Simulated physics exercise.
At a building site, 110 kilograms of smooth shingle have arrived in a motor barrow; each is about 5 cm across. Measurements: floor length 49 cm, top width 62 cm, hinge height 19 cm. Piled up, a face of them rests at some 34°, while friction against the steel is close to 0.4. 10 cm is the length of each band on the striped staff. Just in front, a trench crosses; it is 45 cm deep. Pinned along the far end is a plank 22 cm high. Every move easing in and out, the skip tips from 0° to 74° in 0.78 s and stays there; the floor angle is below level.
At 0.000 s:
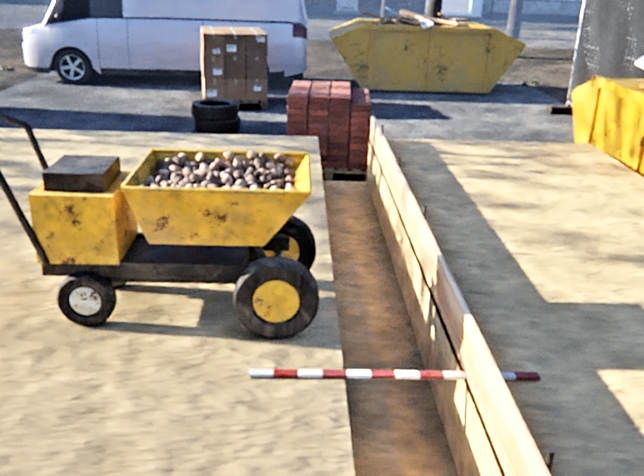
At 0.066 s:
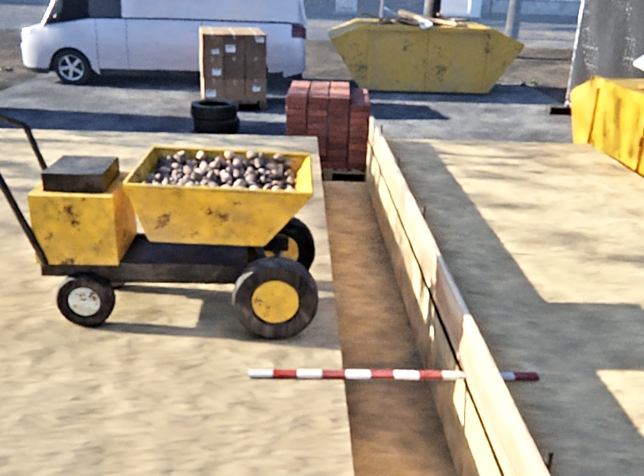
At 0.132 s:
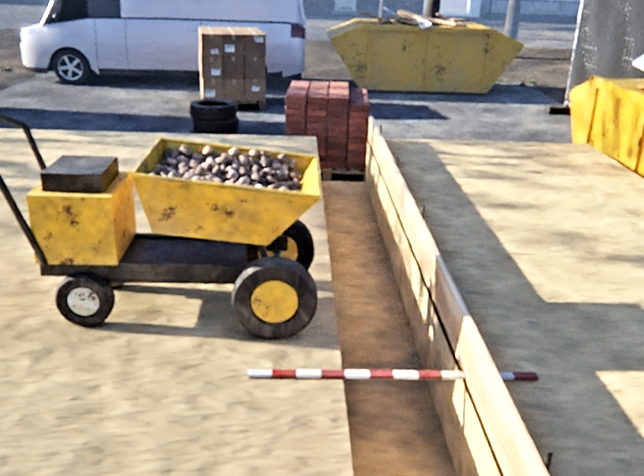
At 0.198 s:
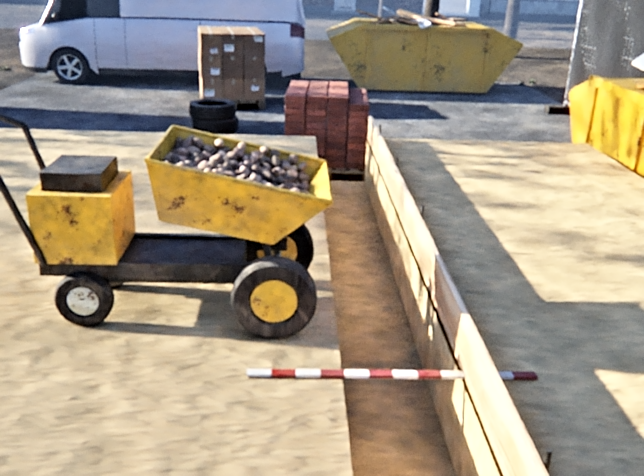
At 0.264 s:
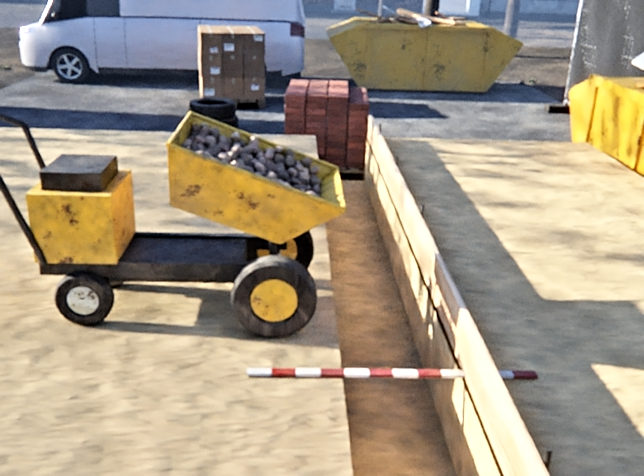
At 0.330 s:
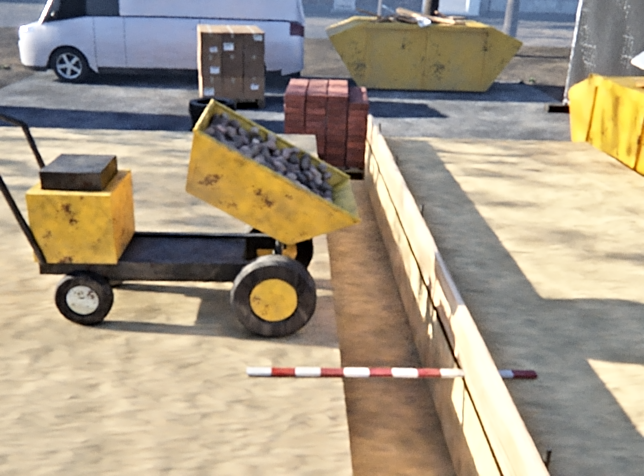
To begin with, a yellow skip heaped with rounded stones sits level on a small wheeled cart beside a trench lined with planks. The skip then starts to tilt, its right end dipping slightly while its left end rises. By the end it slants steeply rightward, stones still inside, while the cart stays put.
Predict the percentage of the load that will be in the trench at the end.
Predicted: Roughly 96 %.
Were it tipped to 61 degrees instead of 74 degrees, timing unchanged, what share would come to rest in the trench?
It would be near 90 per cent.
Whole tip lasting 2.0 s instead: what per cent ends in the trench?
Roughly 100% would finish there.
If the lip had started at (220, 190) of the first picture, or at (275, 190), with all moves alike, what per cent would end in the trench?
From the first place around 95 per cent, from the other around 100.
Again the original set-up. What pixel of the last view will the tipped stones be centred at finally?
The middle should be near (393, 374).
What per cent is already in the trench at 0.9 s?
45 per cent or so by then.
After 0.6 s the floor is at 62°; 100 % in the skip; the foremost stones are at (381, 239).
After 0.9 s the floor is at 74°; 51 % in the skip, 47 % in the trench, 2 % past the trench; the foremost stones are at (450, 263).
After 1.2 s the floor is at 74°; 9 % in the skip, 88 % in the trench, 4 % past the trench; the foremost stones are at (547, 291).
After 3.2 s the floor is at 74°; 0 % in the skip, 96 % in the trench, 4 % past the trench; the foremost stones are at (618, 288).
